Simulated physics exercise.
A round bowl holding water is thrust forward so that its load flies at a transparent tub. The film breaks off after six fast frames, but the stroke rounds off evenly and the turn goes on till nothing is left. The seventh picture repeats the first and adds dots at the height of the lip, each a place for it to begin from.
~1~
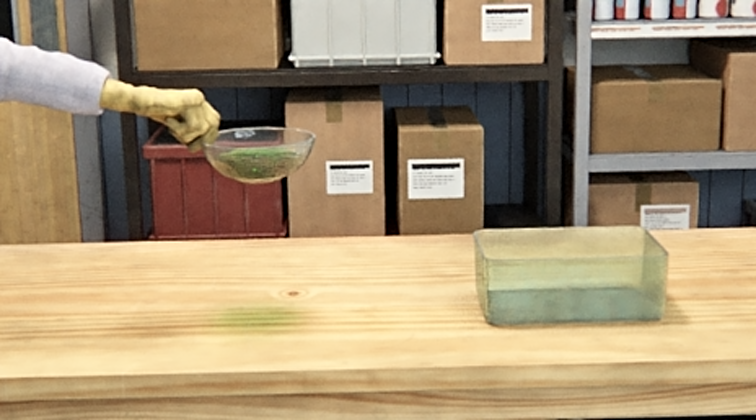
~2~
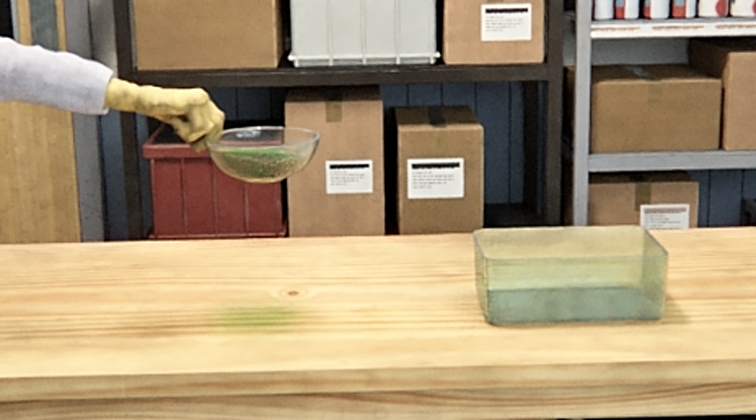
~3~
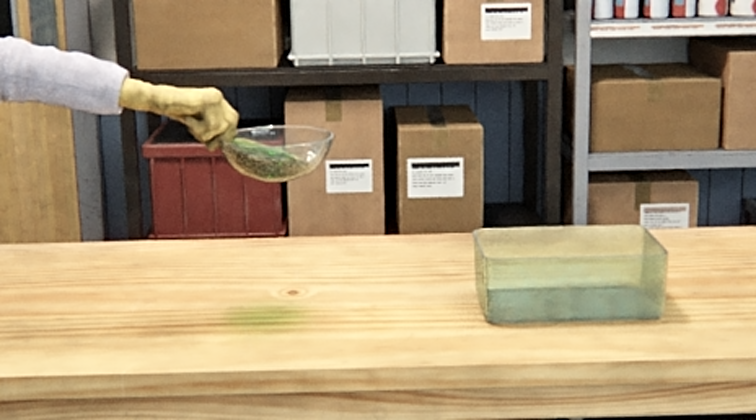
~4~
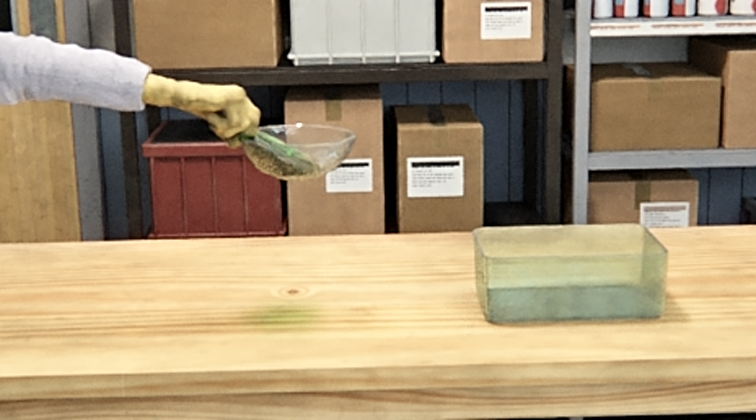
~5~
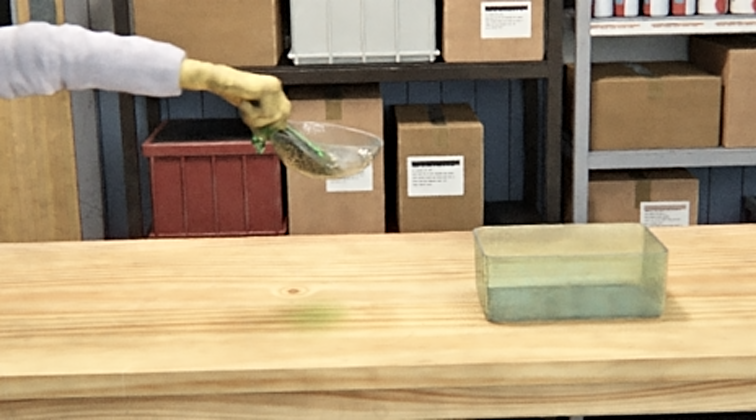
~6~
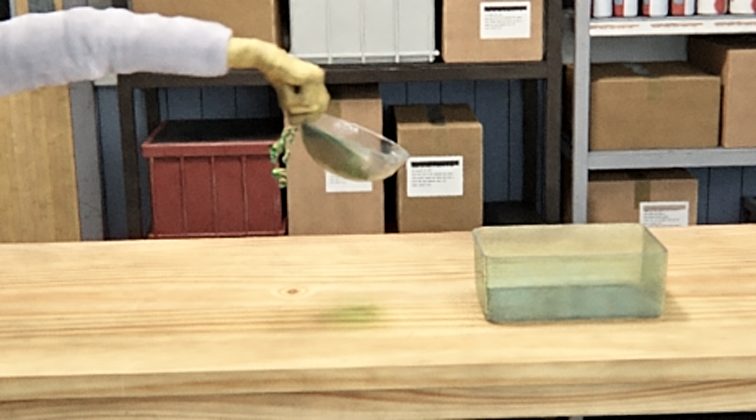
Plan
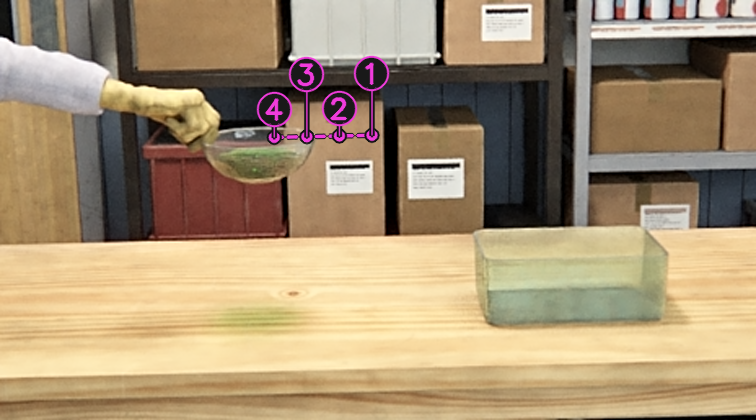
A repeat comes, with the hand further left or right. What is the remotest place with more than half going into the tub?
The limit is 4.
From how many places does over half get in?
All of the four.
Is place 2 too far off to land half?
No.
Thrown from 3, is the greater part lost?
No, not at all.
On the marked copy, 1 at (371, 135); 2 at (339, 136); 3 at (306, 136); 4 at (274, 137).
Choosing 1, about 87 % lands in the tub, 8 % falls short and 5 % goes beside or beyond.
Choosing 2, about 84 % lands in the tub, 12 % falls short and 4 % goes beside or beyond.
Choosing 3, about 77 % lands in the tub, 14 % falls short and 9 % goes beside or beyond.
Choosing 4, about 65 % lands in the tub, 26 % falls short and 10 % goes beside or beyond.
